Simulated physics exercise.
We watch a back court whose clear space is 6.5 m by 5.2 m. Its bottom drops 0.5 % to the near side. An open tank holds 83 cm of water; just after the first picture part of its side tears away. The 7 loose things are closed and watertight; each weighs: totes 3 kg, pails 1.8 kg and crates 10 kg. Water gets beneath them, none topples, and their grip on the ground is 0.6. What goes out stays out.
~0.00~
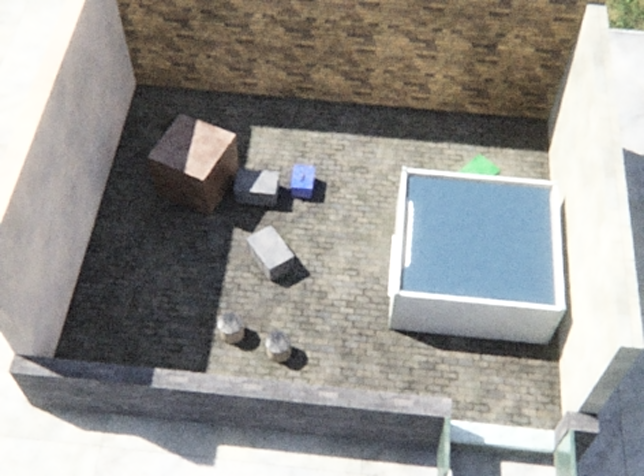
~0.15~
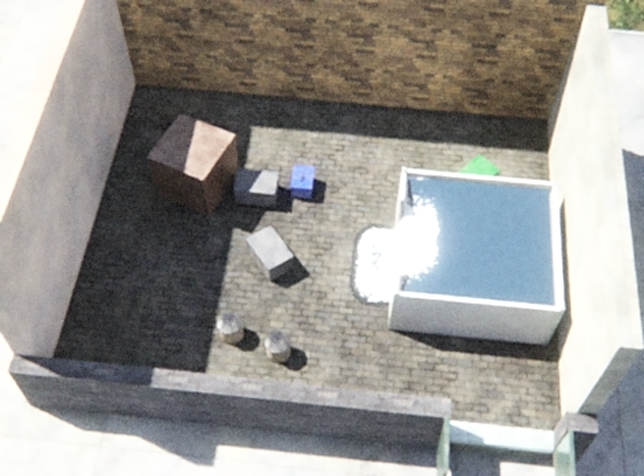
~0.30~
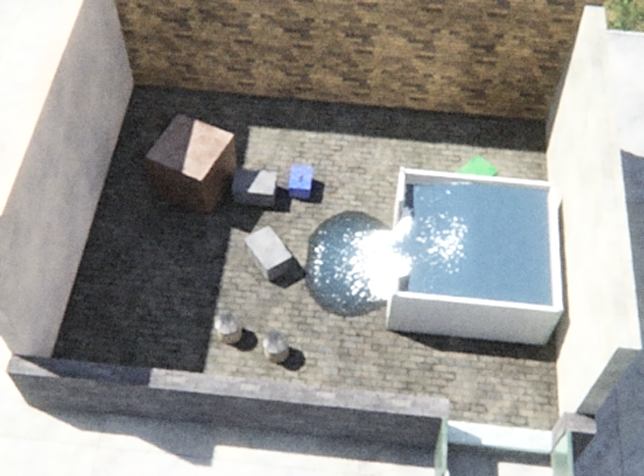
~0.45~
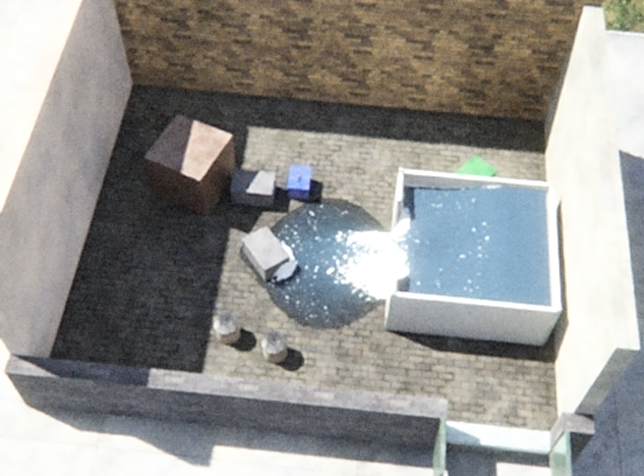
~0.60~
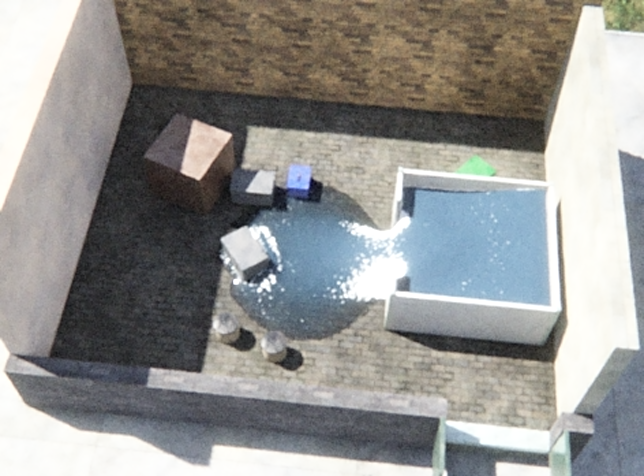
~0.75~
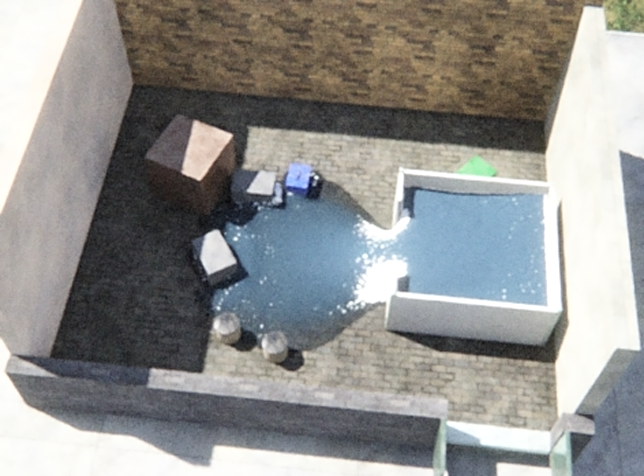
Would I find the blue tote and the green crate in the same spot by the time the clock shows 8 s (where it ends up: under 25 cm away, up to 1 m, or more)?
Blue tote gets carried off, green crate is nudged along.
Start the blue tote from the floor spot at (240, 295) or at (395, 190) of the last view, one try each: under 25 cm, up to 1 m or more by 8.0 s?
In turn: It is nudged along; it is nudged along.
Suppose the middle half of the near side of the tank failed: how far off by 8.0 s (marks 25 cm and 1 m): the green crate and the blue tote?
In that case the green crate barely shifts, the blue tote barely shifts.
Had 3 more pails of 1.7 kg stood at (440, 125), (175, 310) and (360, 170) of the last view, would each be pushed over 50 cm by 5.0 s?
In turn: Short of it, past it, less.
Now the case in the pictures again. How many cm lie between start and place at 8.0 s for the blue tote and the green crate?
Roughly 150 and 60 cm.
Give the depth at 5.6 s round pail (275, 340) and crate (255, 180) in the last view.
About 14 and 4 cm.
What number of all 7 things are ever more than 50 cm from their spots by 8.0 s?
That makes 6.
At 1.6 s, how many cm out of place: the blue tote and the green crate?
About 150 and 0 cm.
After 1.6 s the blue tote is near (257, 107), 1.5 m from its start, aground; the green crate is near (474, 174), 0.0 m from its start, aground; 0 of 7 are out; 4 afloat.
After 3.6 s the blue tote is near (212, 83), 2.2 m from its start, afloat; the green crate is near (474, 174), 0.0 m from its start, aground; 0 of 7 are out; 5 afloat.
After 5.6 s the blue tote is near (171, 99), 2.4 m from its start, afloat; the green crate is near (474, 174), 0.0 m from its start, aground; 0 of 7 are out; 4 afloat.
After 8.0 s the blue tote is near (355, 104), 1.6 m from its start, afloat; the green crate is near (512, 183), 0.6 m from its start, afloat; 0 of 7 are out; 7 afloat.
